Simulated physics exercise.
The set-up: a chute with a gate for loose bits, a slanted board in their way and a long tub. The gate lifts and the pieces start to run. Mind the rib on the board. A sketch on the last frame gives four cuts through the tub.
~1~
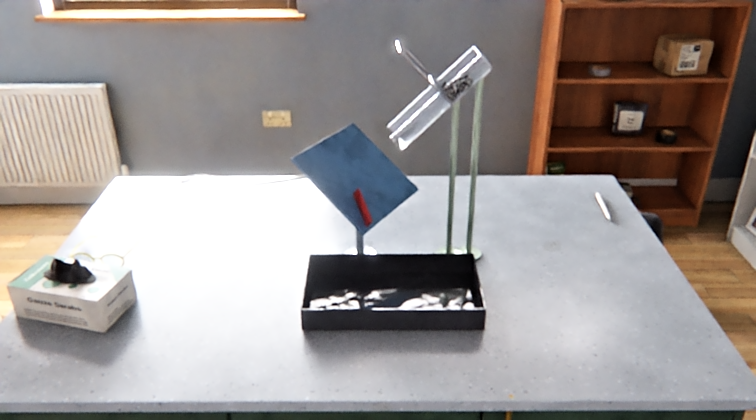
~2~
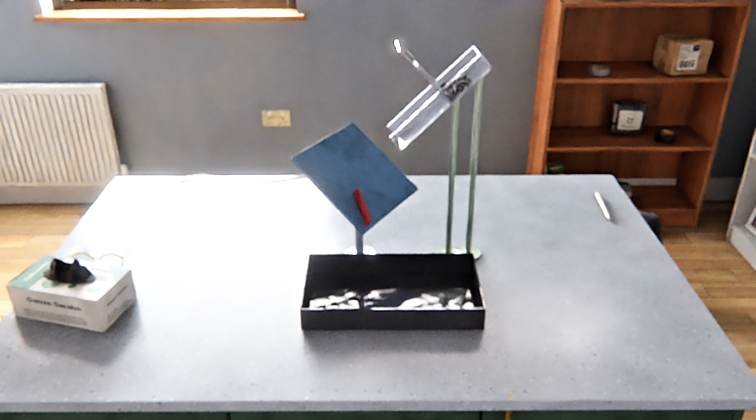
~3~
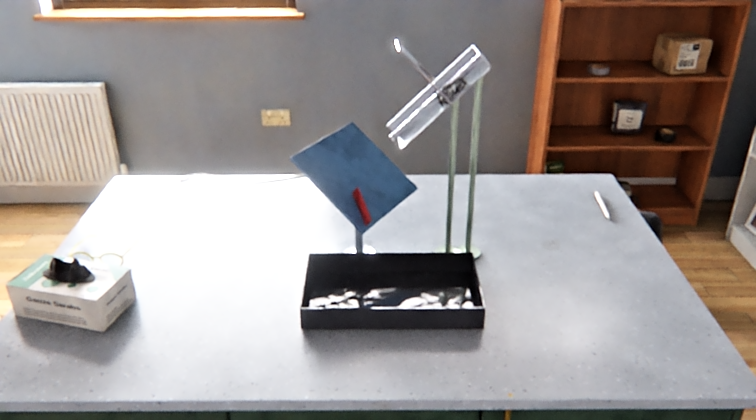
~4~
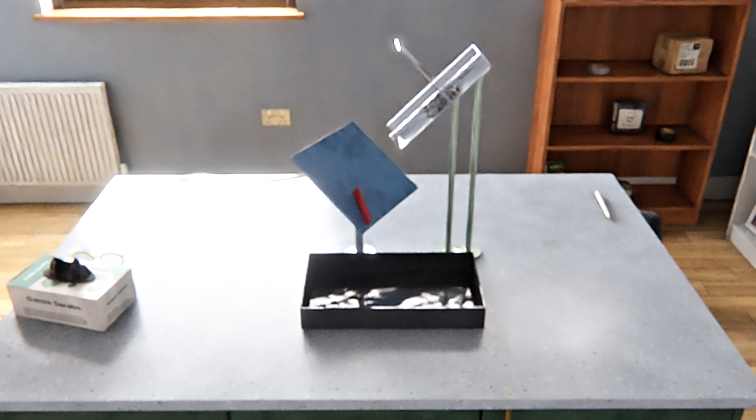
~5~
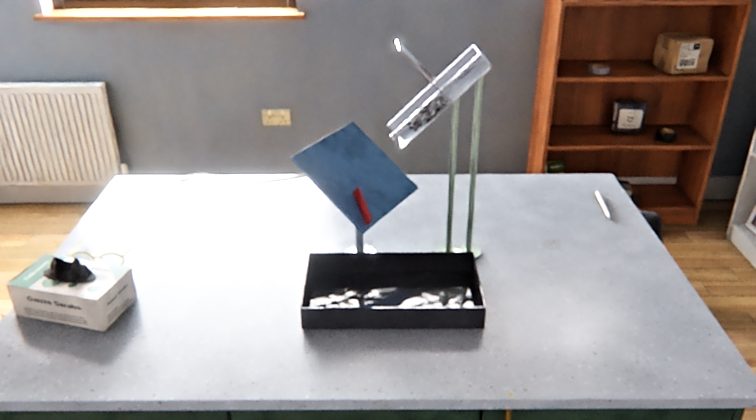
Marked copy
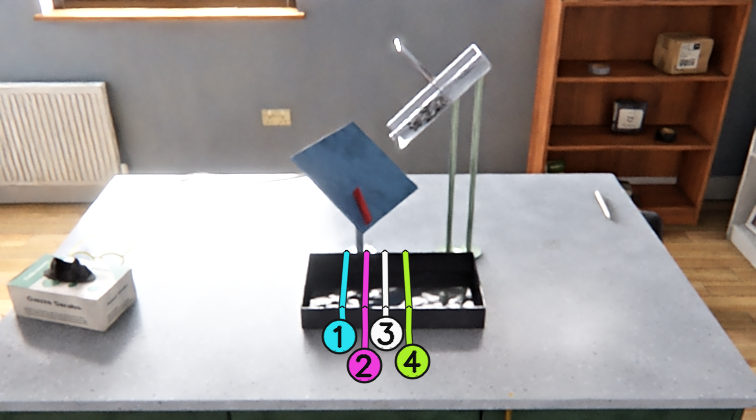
The clip opens on a clear, sloping chute holding a small clump of dark beans above a tilted blue board with a red rib and a long black tub. The beans start sliding down the chute to the left, spreading out as they near its lower lip, while the board and tub stay still.
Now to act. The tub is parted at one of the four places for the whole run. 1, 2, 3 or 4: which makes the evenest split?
Line 4.
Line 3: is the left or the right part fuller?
More lands on the right.
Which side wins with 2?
More lands on the right.
On the marked copy, line 1 crosses the front rim at (342, 308); line 2 crosses the front rim at (365, 308); line 3 crosses the front rim at (385, 308); line 4 crosses the front rim at (408, 307).
With 1, of what is caught, none at all on the left of the divider, the whole lot on the right.
With 2, of what is caught, none at all on the left of the divider, the whole lot on the right.
With 3, of what is caught, a small share on the left of the divider, all but a few on the right.
With 4, of what is caught, close to half on the left of the divider, close to half on the right.
